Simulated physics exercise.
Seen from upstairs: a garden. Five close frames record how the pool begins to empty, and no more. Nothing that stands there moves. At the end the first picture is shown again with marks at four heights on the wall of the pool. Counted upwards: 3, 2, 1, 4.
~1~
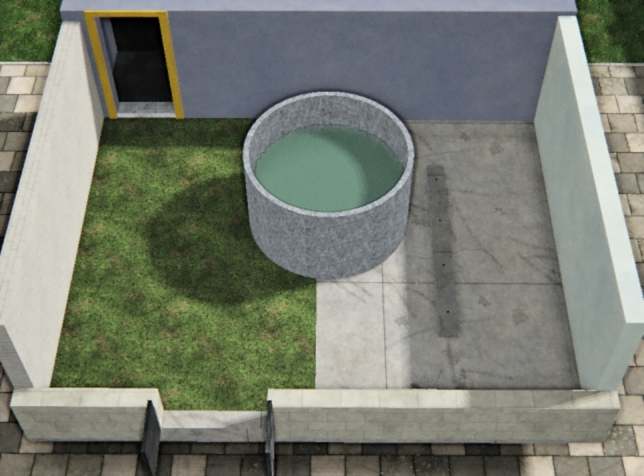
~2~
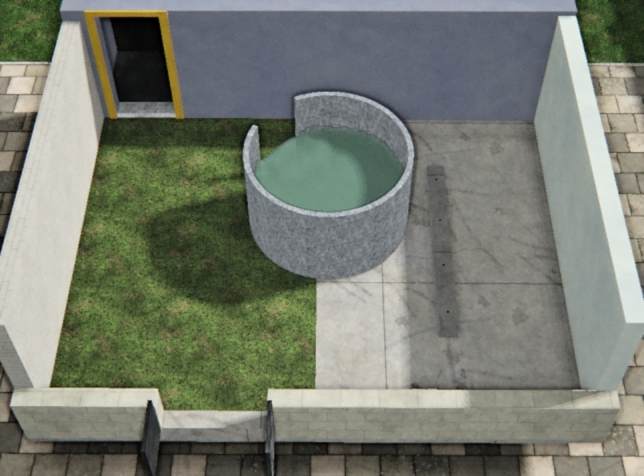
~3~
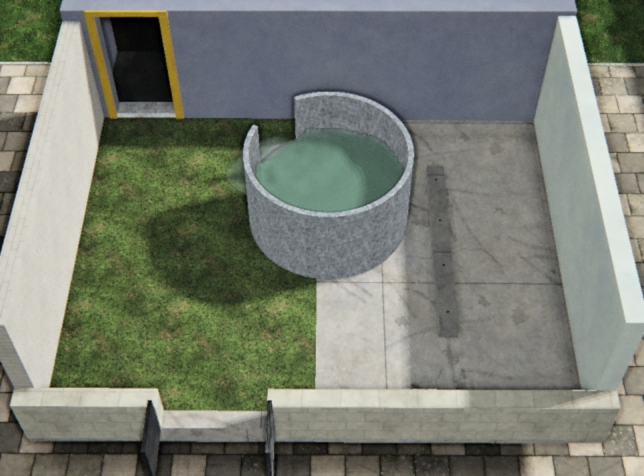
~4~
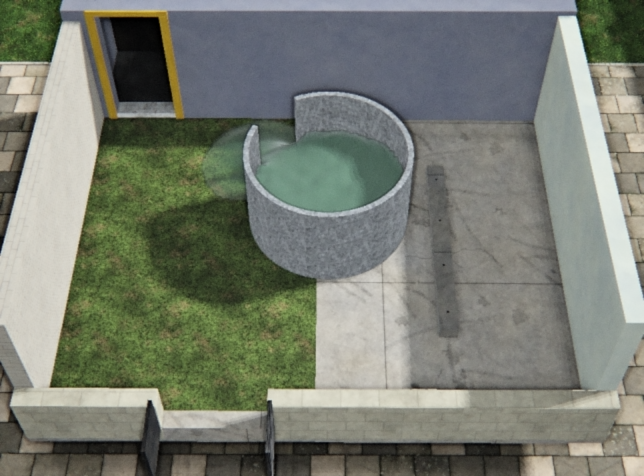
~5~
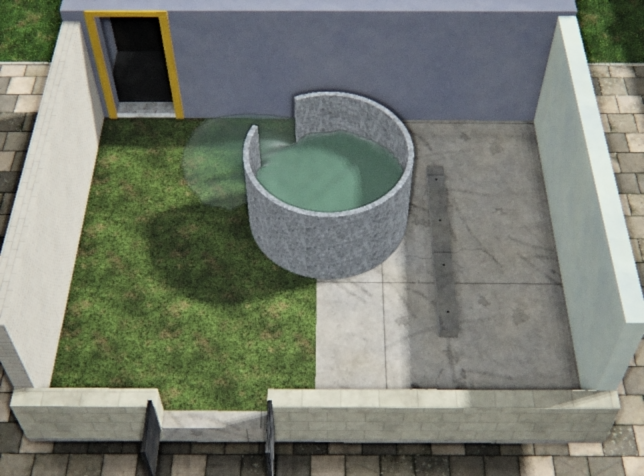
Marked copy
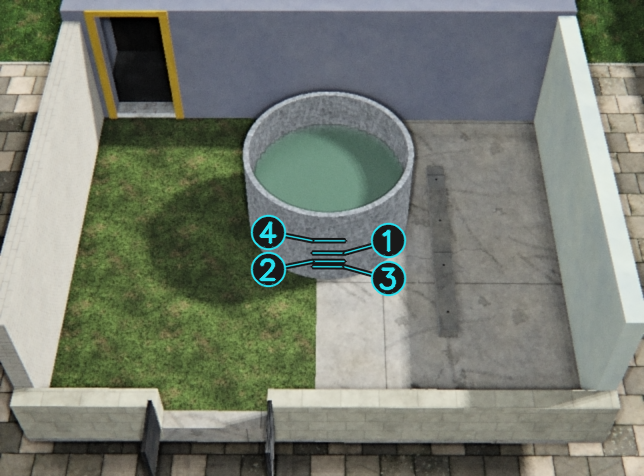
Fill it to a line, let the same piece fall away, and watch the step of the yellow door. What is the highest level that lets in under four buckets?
2.
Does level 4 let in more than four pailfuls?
Yes.
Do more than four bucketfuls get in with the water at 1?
Yes, it does.
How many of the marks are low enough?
Two of them.
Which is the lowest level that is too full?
That is level 1.
In cyan, 1 at (328, 253); 2 at (328, 261); 3 at (328, 266); 4 at (328, 240); from the bottom up 3, 2, 1, 4.
With 1, about 9 bucketfuls get in.
With 2, a bucket or two gets in.
With 3, nothing gets over.
With 4, dozens of bucketfuls pour in.
